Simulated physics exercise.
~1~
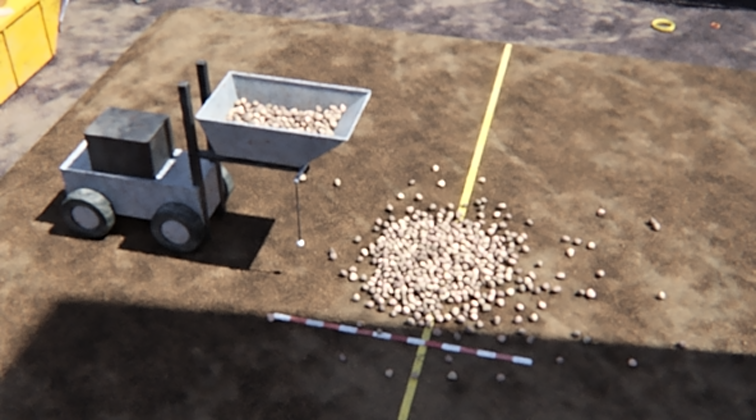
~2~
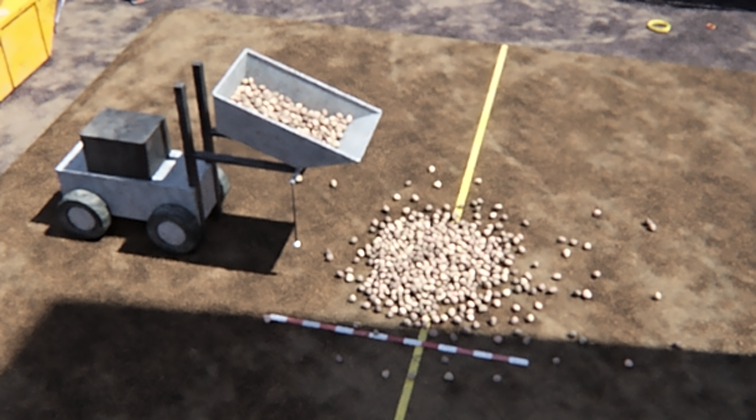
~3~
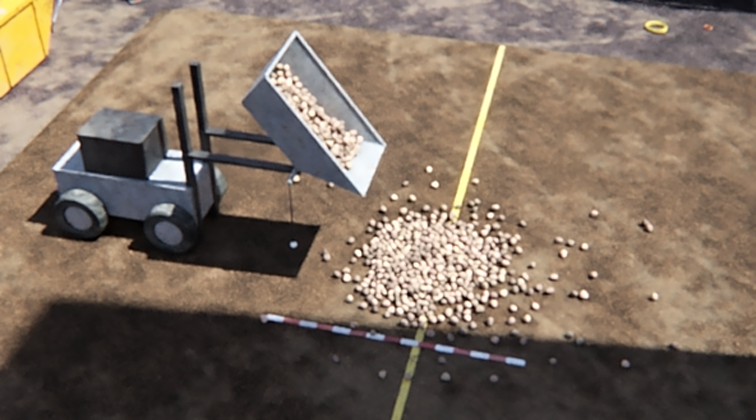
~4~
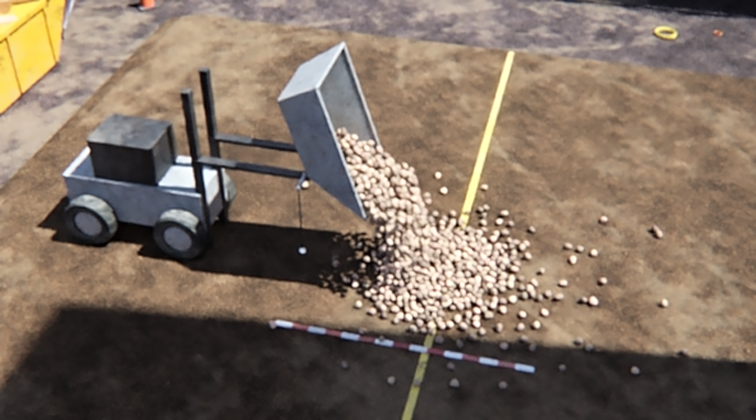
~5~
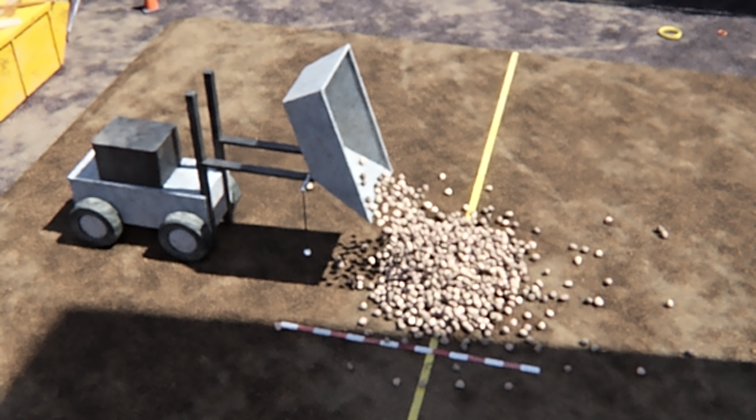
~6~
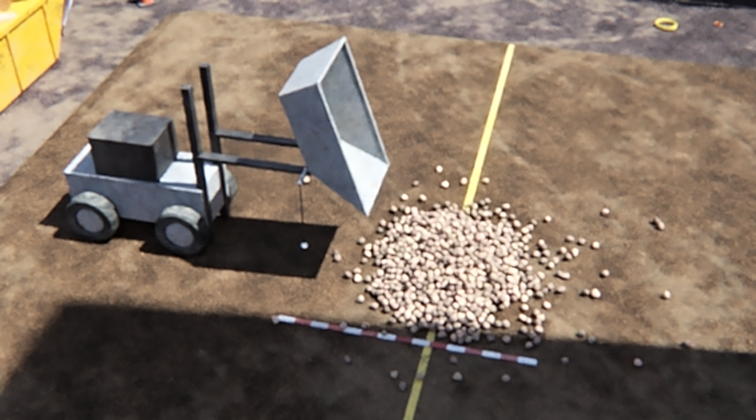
At the start, a small grey loader with a black cab holds a metal skip of pale round stones above brown ground, left of a loose heap lying across a yellow line. The skip begins tipping to the right, its stones still resting inside. It tilts more steeply, and the load stays in until the stones suddenly pour from the lower lip onto the heap's near side. The skip then holds still while the last stones slide out and the heap spreads further over the line. Finally the skip hangs empty above a broader, fuller heap straddling the line.
